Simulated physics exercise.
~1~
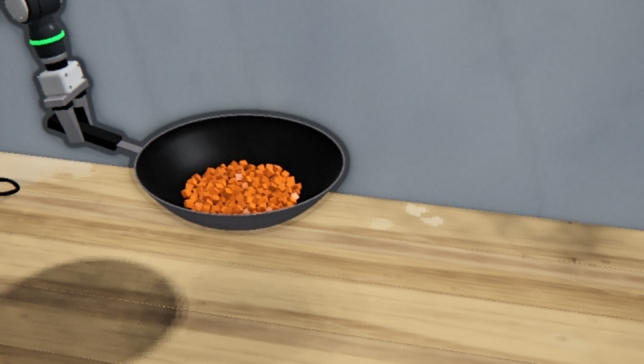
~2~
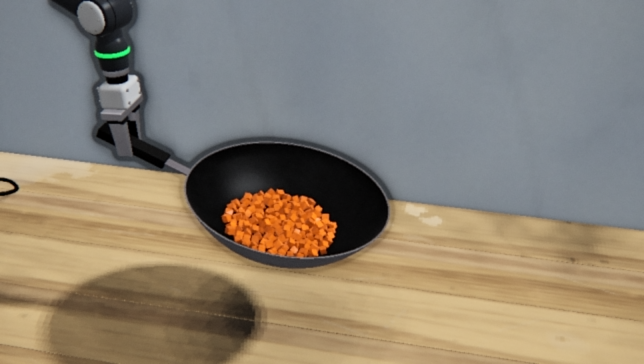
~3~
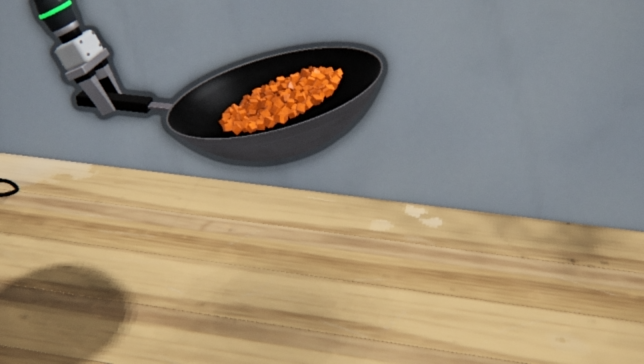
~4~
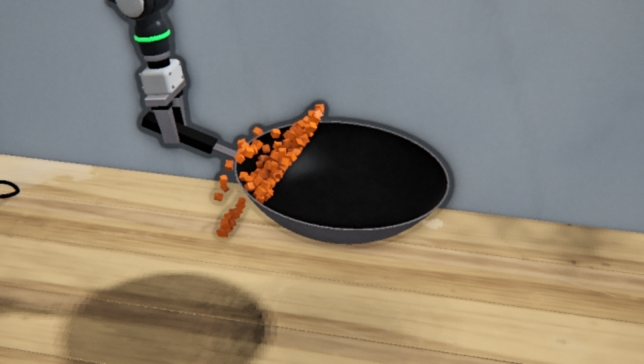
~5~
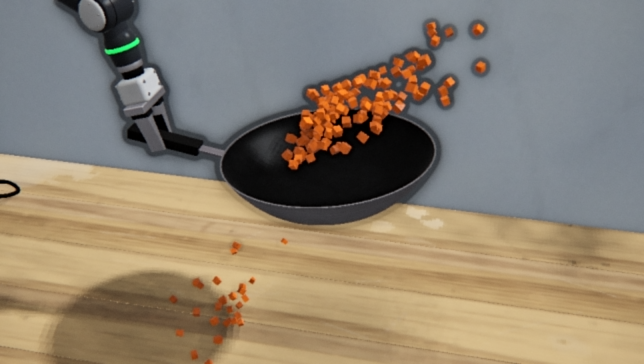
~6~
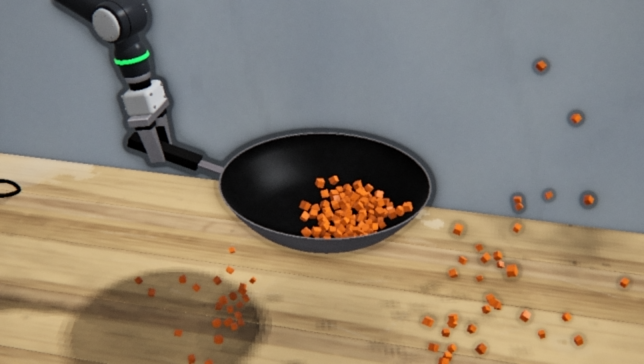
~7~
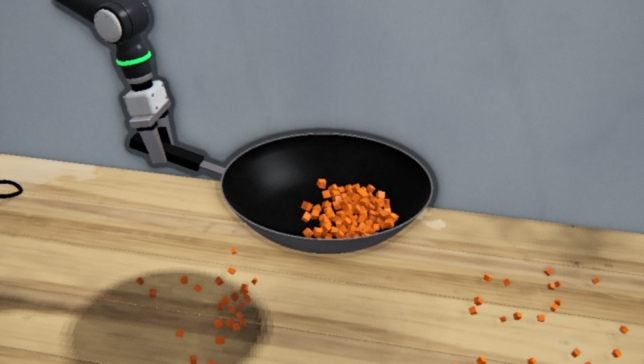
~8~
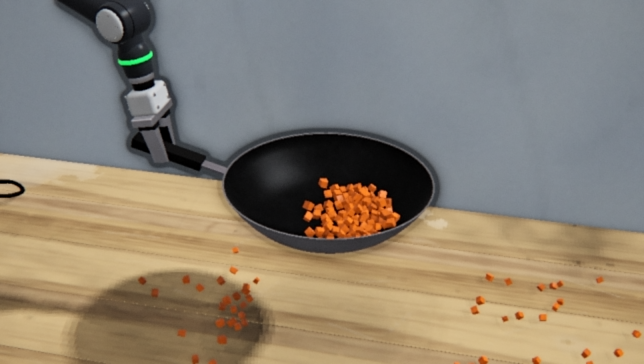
A robot arm swung a black wok of orange vegetable cubes down, up and to the right, tossing them so some spilled over both sides onto the wooden table, then held the pan still with a heap left inside.
